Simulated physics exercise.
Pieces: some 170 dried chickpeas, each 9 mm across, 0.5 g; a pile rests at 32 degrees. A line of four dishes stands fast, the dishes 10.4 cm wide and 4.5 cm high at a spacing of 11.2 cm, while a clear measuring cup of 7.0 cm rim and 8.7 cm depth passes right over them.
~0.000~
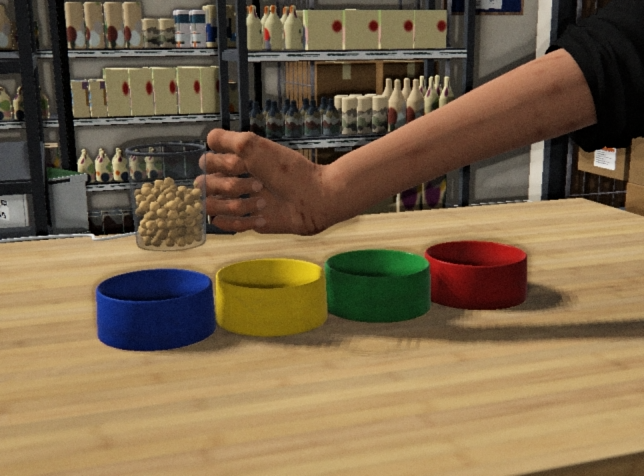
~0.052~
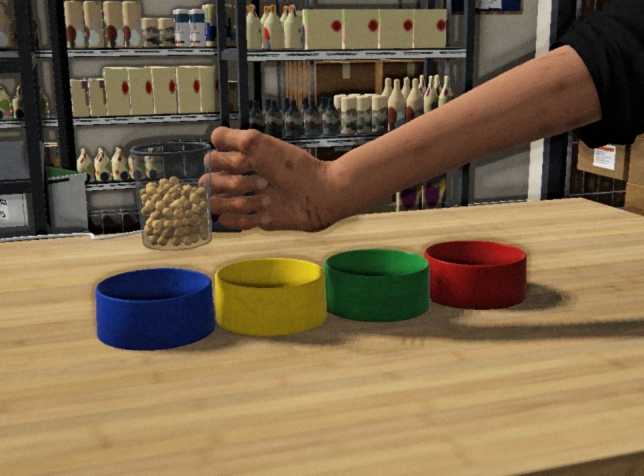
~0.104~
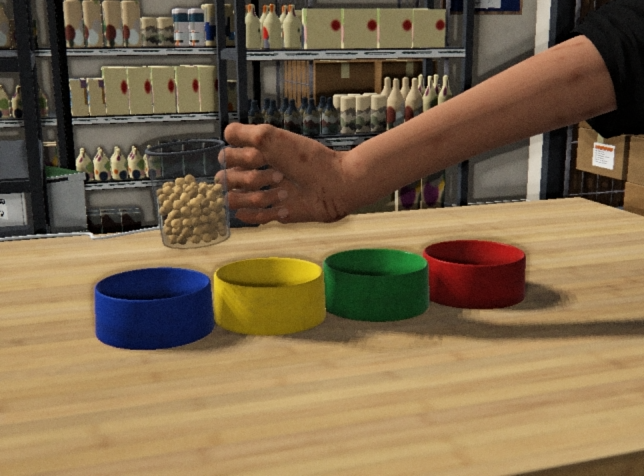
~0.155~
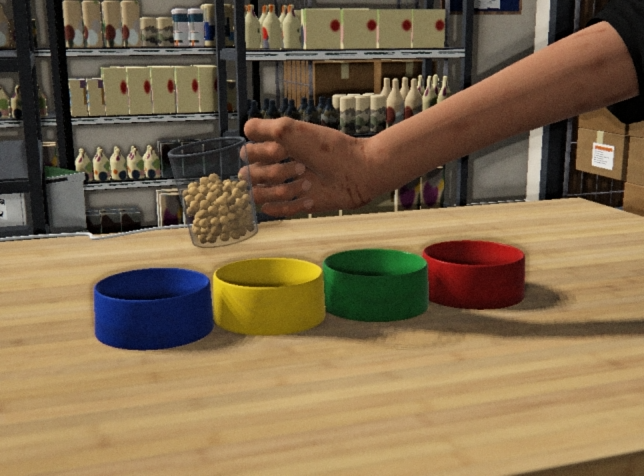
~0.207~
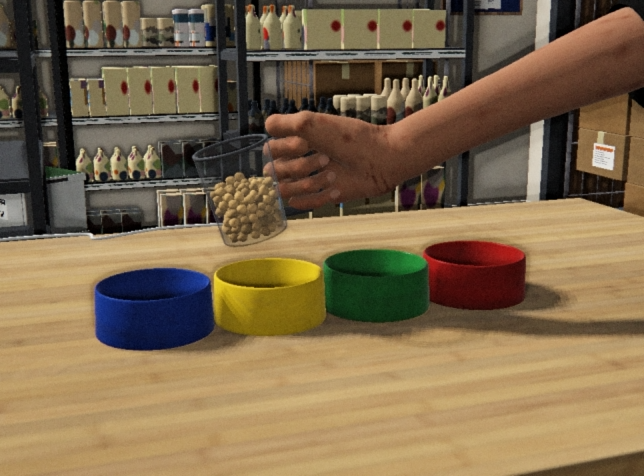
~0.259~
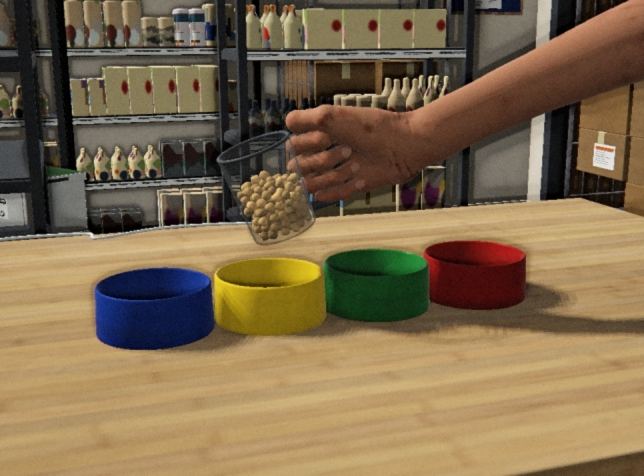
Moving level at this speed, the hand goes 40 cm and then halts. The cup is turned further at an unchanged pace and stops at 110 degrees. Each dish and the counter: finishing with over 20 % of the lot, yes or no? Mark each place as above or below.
Marks: Red above, blue below, green below, yellow below, counter below.
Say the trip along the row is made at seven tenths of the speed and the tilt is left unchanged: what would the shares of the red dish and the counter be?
Red 100, counter 0.
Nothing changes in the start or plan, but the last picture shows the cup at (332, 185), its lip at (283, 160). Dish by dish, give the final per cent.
Red 100, blue 0, green 0, yellow 0.
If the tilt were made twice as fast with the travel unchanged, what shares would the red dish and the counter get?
Result - red: 90; counter: 0.
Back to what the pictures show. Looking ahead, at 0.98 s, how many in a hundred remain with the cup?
Roughly 100 per cent.
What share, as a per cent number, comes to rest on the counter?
Around 0 percent, I'd guess.
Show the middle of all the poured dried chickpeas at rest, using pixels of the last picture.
In the last view, approximately (480, 278).
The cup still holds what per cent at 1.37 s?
Approx. 65 % - an estimate.
After 0.69 s, tilt 63 degrees; cup holds 100 %.
After 0.98 s, tilt 92 degrees; cup holds 100 %.
After 1.37 s, tilt 110 degrees; cup holds 65 %, red 35 %.
In the end, at 2.7 s, red 100 %, blue 0 %, green 0 %, yellow 0 %, counter 0 %.
